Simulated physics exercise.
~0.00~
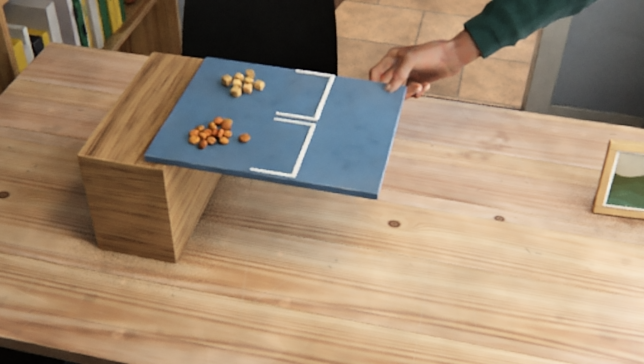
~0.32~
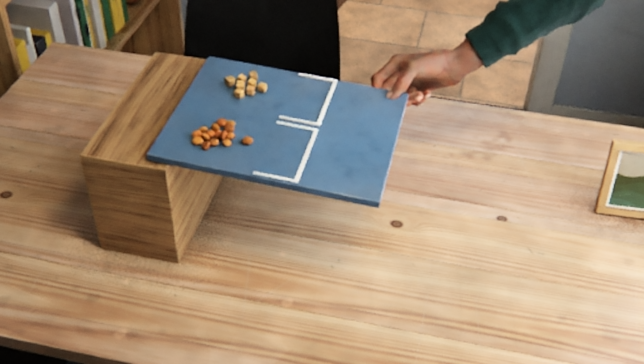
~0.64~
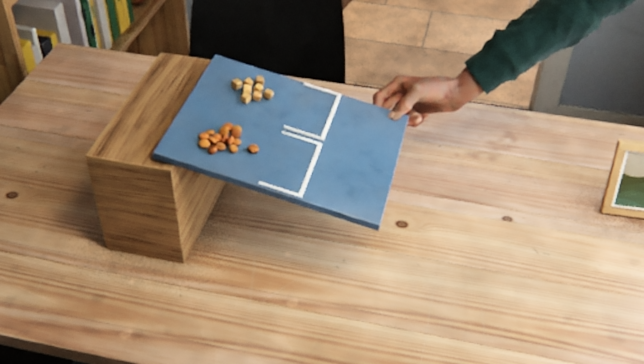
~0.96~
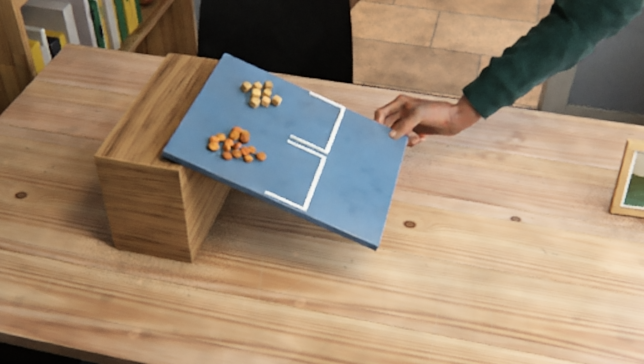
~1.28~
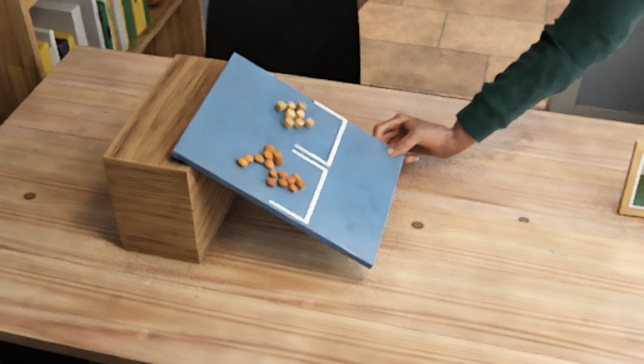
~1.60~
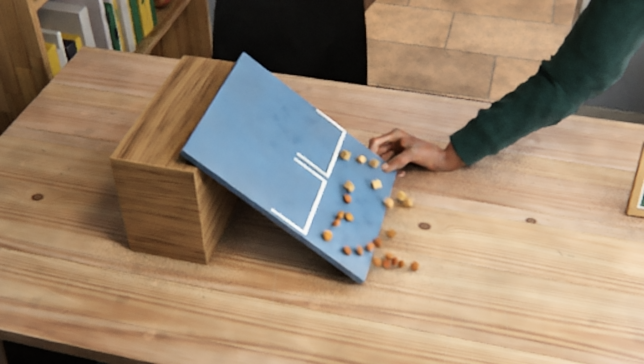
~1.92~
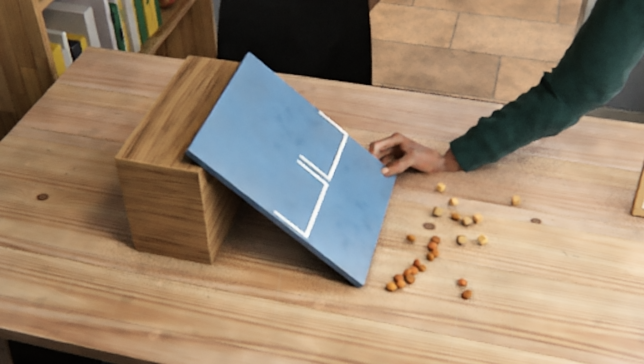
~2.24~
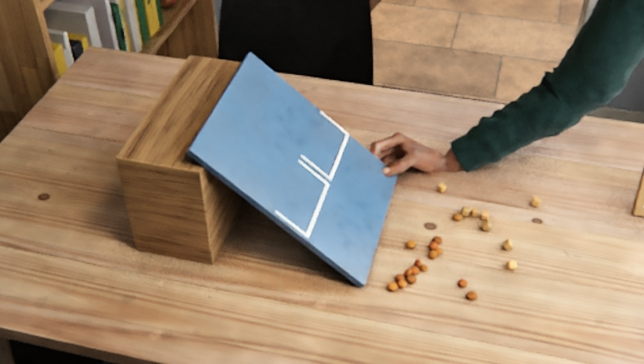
On a wooden table, a hand lowers a blue board until both piles tumble off.
